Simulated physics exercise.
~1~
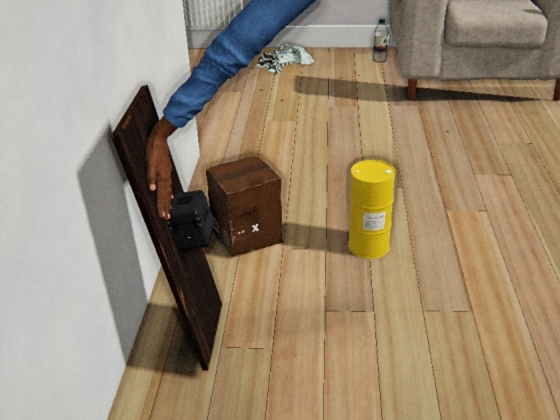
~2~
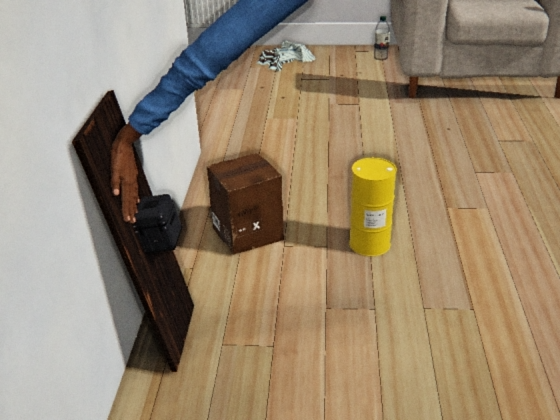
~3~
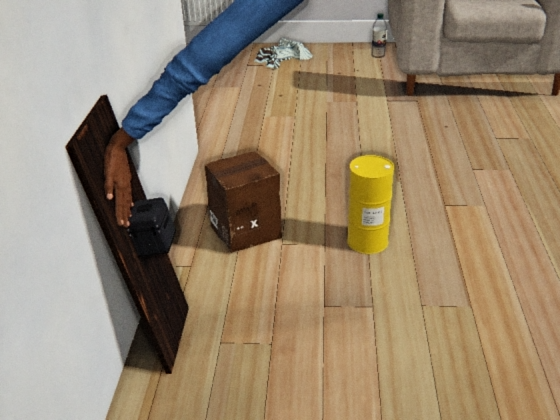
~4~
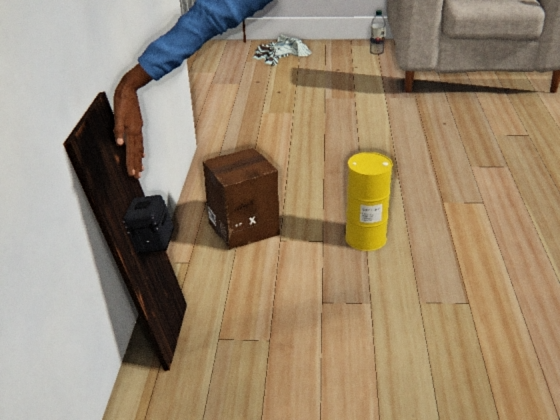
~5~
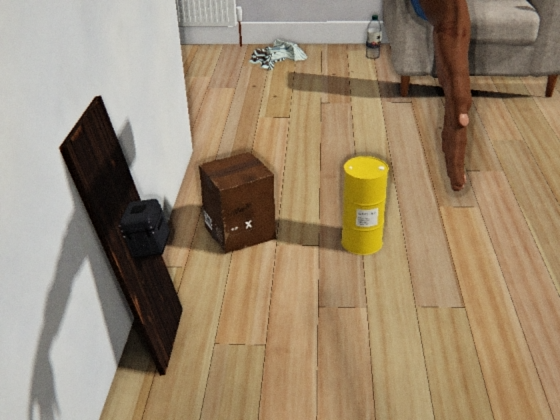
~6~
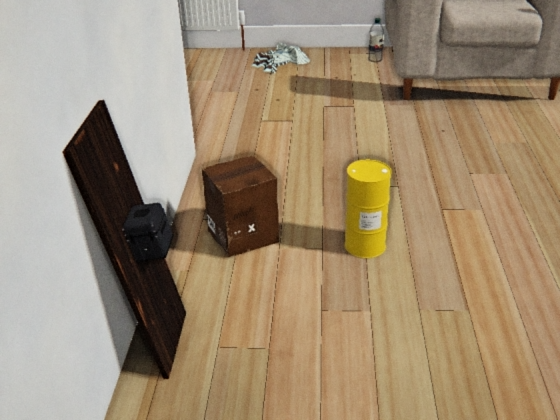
A dark, nearly black wooden board leans against a bare pale wall at the left, seen from a slightly swaying, raised view over a plank floor. A small black object sits against its right side, with a brown box and a yellow canister standing further right, and a grey sofa behind. A hand at the end of a blue sleeve holds the board and shifts it a little left and toward the viewer. The hand then lets go, draws back and passes out of view on the right. The board stays leaning, and the box and canister remain in place.
